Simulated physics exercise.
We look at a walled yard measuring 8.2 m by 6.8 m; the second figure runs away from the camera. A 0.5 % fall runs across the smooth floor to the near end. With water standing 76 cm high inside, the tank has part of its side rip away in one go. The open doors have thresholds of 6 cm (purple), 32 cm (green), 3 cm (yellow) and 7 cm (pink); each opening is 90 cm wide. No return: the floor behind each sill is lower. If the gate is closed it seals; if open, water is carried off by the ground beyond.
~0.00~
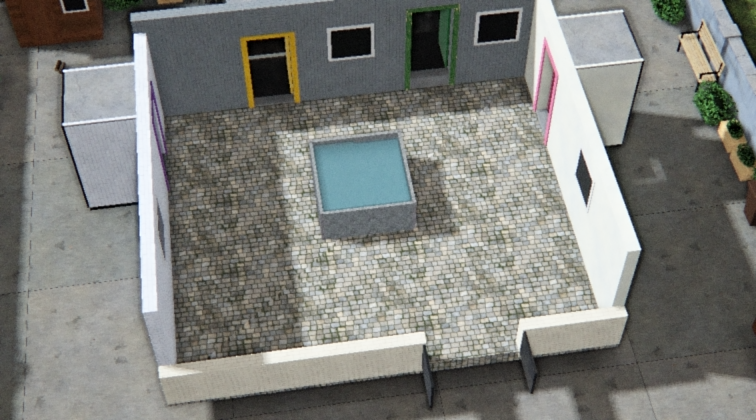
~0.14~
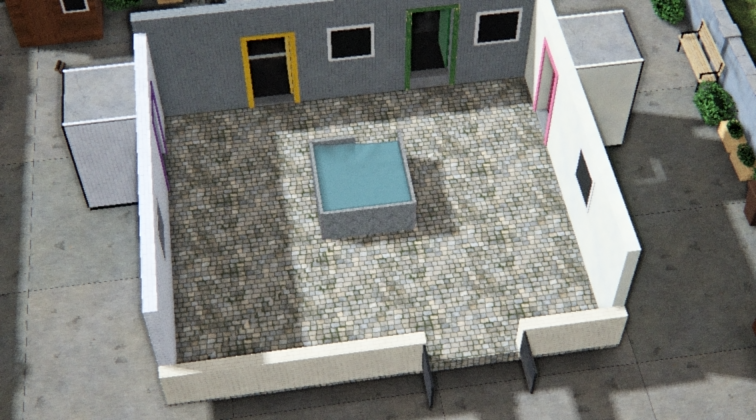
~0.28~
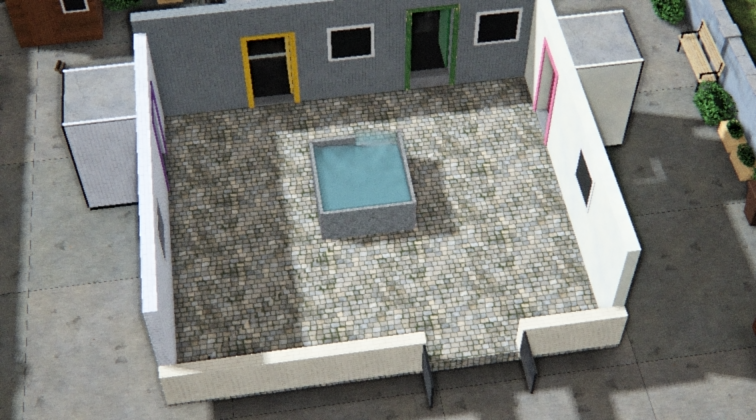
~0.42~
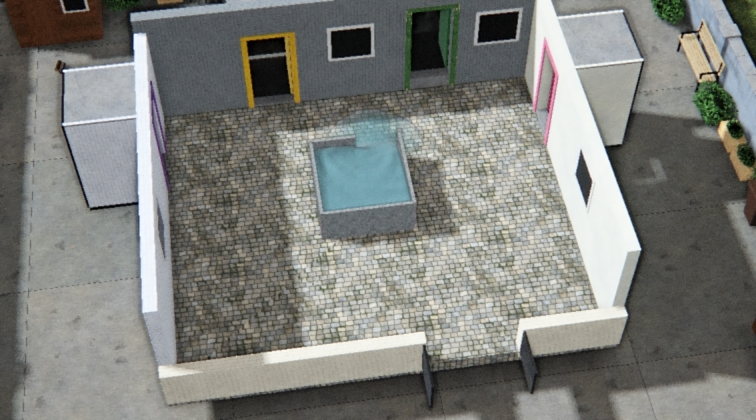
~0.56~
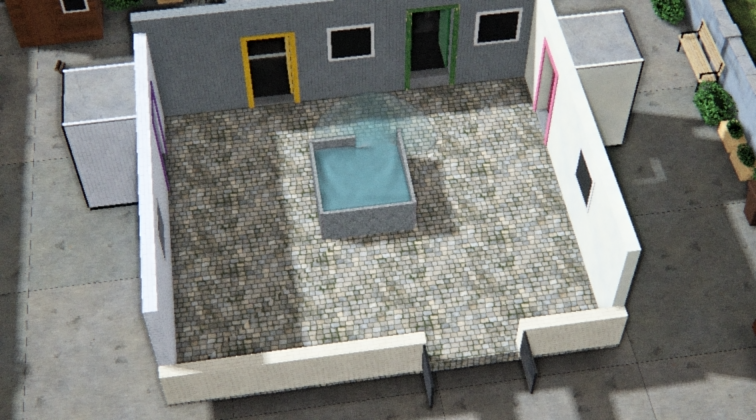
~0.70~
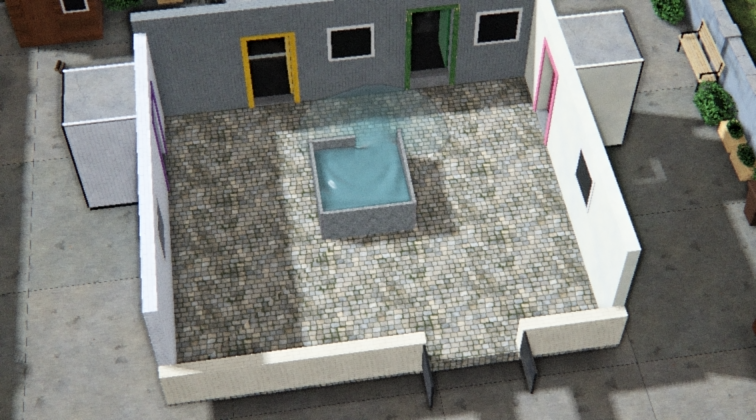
Water pouring from the far side of a square grey tank and spreading thinly across the paving of a walled yard.
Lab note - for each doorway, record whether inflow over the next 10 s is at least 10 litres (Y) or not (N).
My prediction: Watch the purple door: It will outstrip the limit, watch the green door: It will not outstrip the limit, watch the yellow door: It will outstrip the limit, watch the pink door: It will outstrip the limit.
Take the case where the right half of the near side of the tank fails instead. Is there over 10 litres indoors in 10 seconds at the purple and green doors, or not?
Purple: Within the limit; green: Within the limit.
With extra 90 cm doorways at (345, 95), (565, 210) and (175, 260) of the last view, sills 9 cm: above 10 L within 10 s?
Note, doorways in listed order: Goes beyond, stays short, stays short.
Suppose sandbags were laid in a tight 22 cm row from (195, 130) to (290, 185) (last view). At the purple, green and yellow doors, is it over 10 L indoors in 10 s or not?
Then, at the purple door it's not exceeded, at the green door it's not exceeded, at the yellow door it's exceeded.
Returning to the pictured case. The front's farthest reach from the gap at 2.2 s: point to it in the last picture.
(173, 120).
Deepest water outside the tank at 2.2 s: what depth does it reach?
38 cm or so.
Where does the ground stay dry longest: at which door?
Purple.
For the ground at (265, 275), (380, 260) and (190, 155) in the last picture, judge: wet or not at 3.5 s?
First spot not yet wet, second not yet wet, third submerged.
After 1.4 s water covers 10 % of the floor and is deepest (42 cm) near (367, 98); purple door not reached, green door 26 cm at the sill, 0 L in, yellow door 9 cm at the sill, 1 L in, pink door not reached.
After 2.2 s water covers 20 % of the floor and is deepest (38 cm) near (524, 80); purple door not reached, green door 23 cm at the sill, 0 L in, yellow door 9 cm at the sill, 13 L in, pink door 4 cm at the sill, 0 L in.
After 3.5 s water covers 35 % of the floor and is deepest (25 cm) near (526, 86); purple door 12 cm at the sill, 8 L in, green door 15 cm at the sill, 0 L in, yellow door 7 cm at the sill, 31 L in, pink door 15 cm at the sill, 23 L in.
After 6.0 s water covers 65 % of the floor and is deepest (14 cm) near (520, 93); purple door 10 cm at the sill, 37 L in, green door 9 cm at the sill, 0 L in, yellow door 5 cm at the sill, 46 L in, pink door 11 cm at the sill, 69 L in.
After 10.0 s water covers 90 % of the floor and is deepest (10 cm) near (362, 361); purple door 5 cm at the sill, 48 L in, green door 5 cm at the sill, 0 L in, yellow door 3 cm at the sill, 51 L in, pink door 7 cm at the sill, 83 L in.
